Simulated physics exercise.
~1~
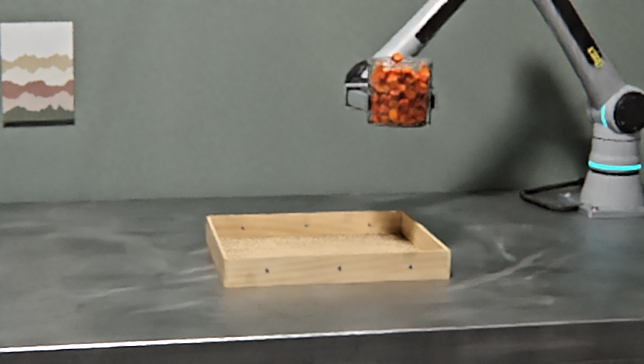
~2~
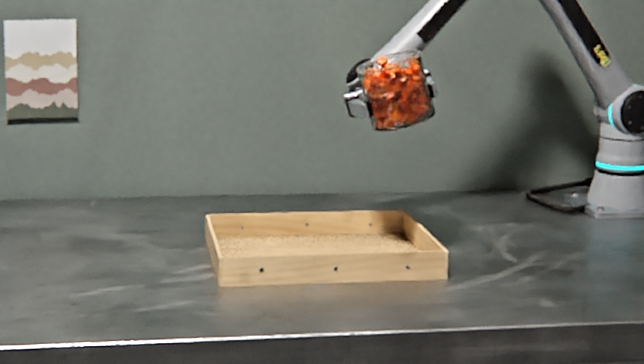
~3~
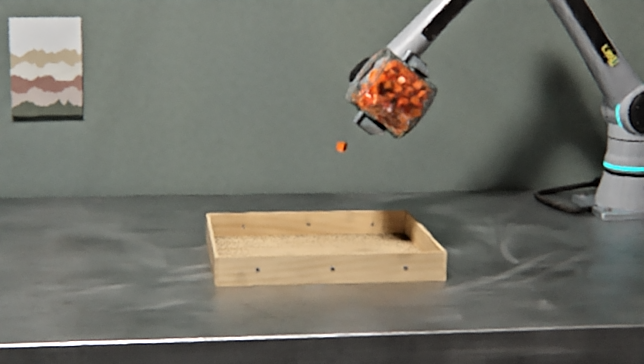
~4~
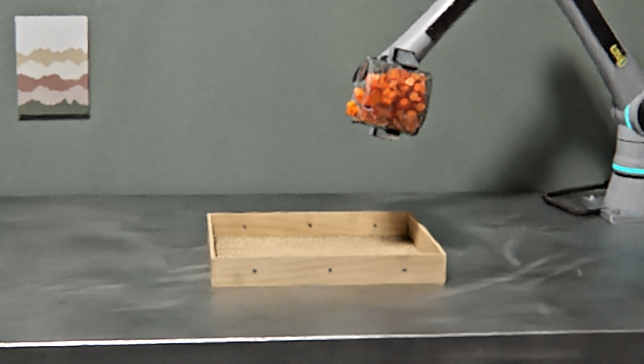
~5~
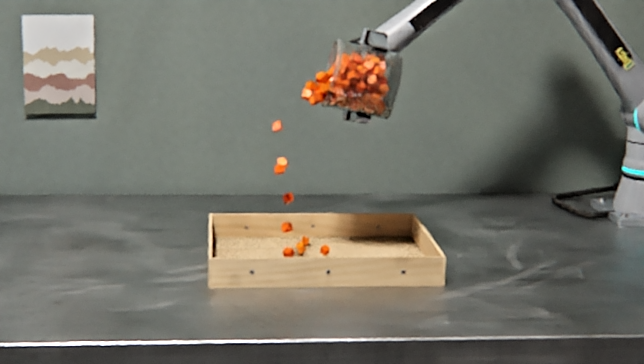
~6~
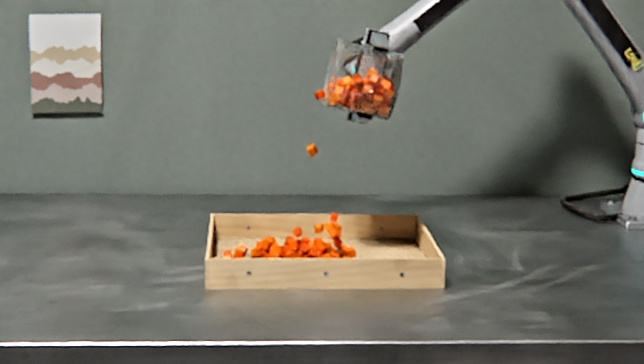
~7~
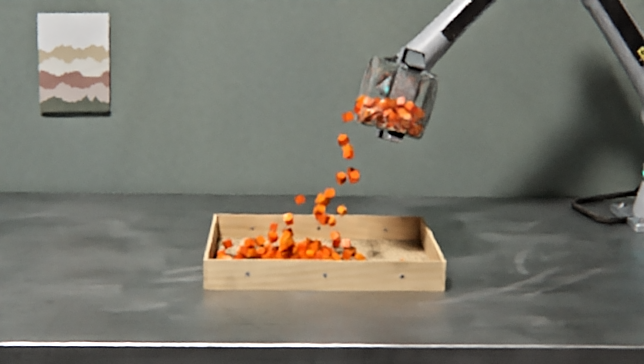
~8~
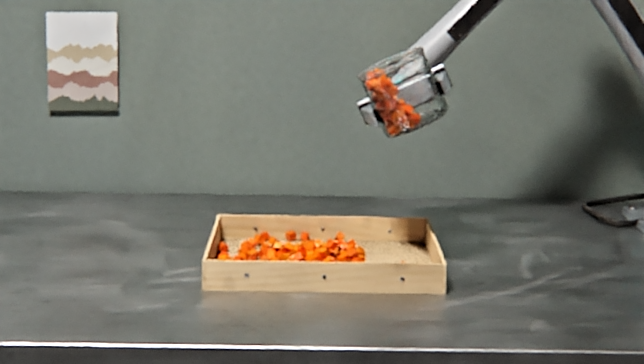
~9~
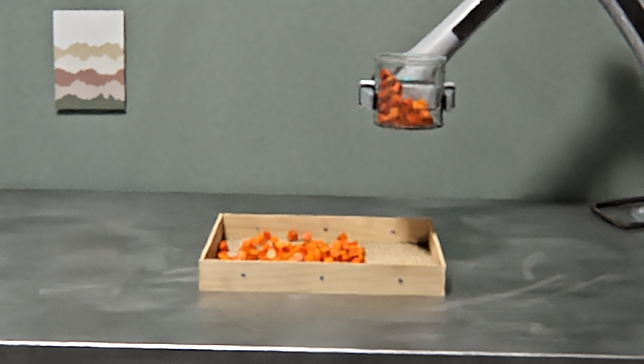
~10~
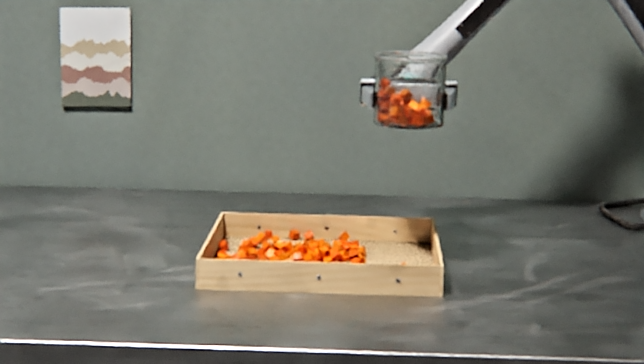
The clip opens with a robot arm holding a clear beaker full of orange vegetable dice upright above a shallow wooden tray on a dark grey table. The arm tips the beaker to the left, and a single piece drops out ahead of the rest. As the beaker tilts further, dice tumble down in a loose stream and begin to cover the tray floor. The flow thins, then another cluster spills out and widens the pile. The arm swings the beaker back upright and holds it still, with most of the dice in the tray and a smaller portion left inside.
